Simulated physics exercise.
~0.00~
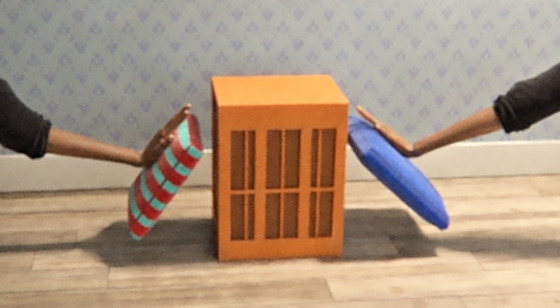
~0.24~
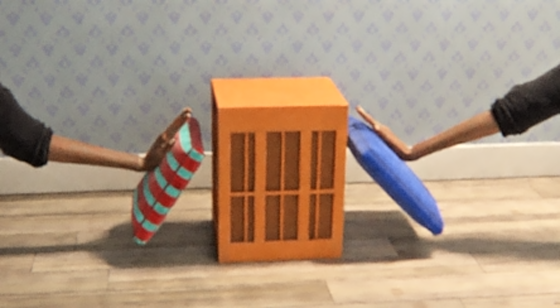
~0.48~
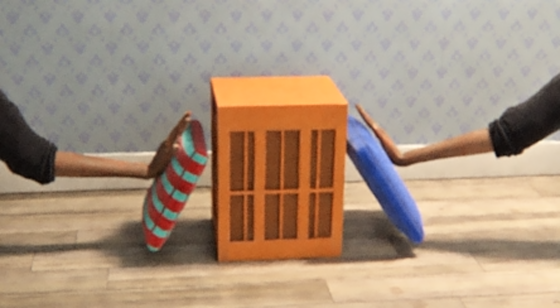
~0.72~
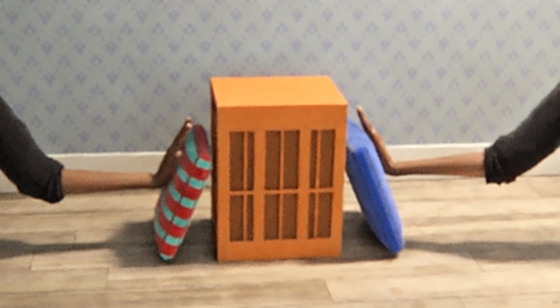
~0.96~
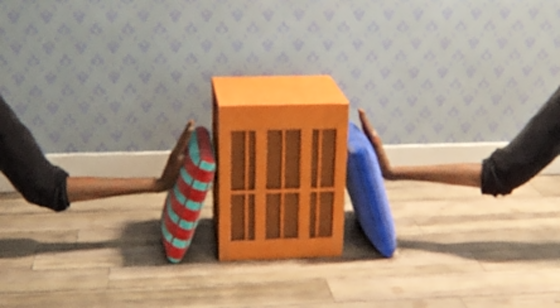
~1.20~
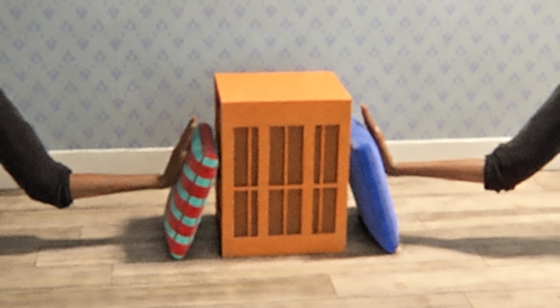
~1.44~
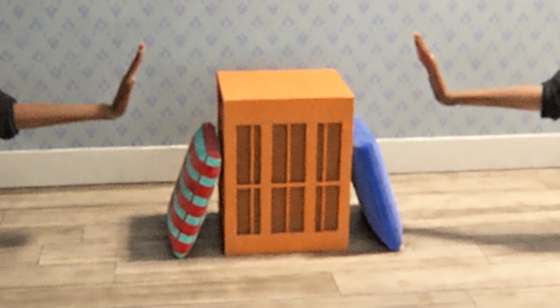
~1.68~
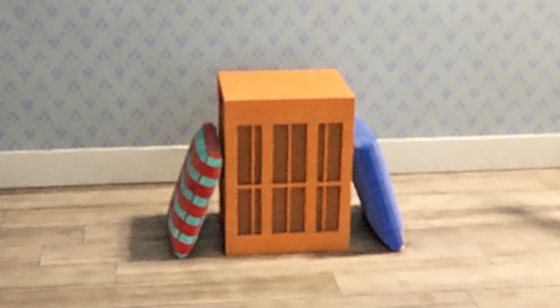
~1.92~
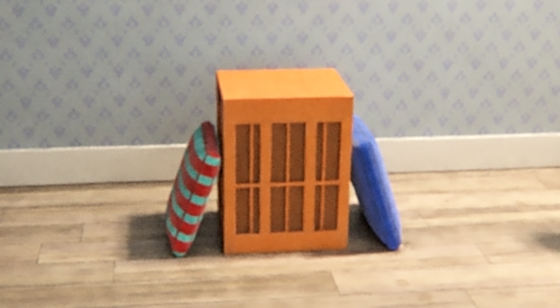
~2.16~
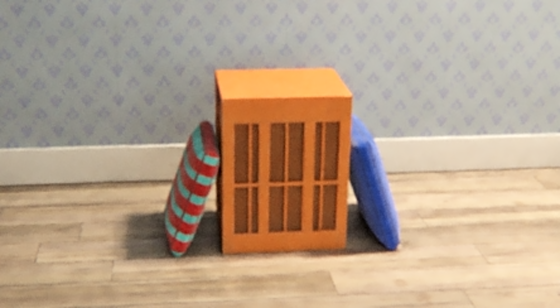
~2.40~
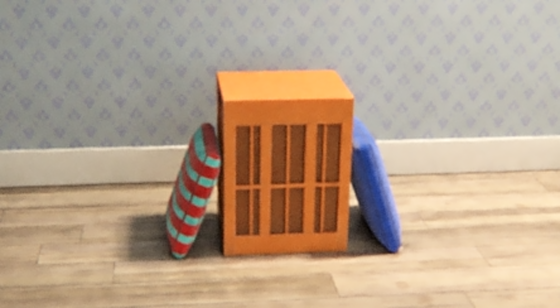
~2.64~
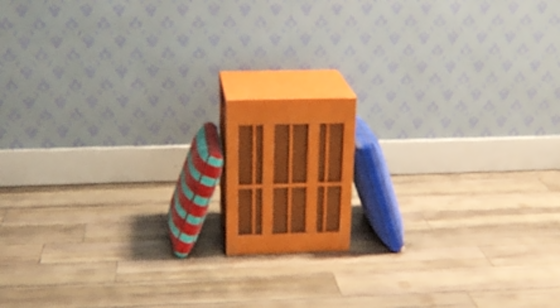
Two hands pressed a red and teal striped cushion and a blue cushion against opposite sides of an orange crate, easing them more upright, then let go and drew away, and both cushions stayed leaning there.
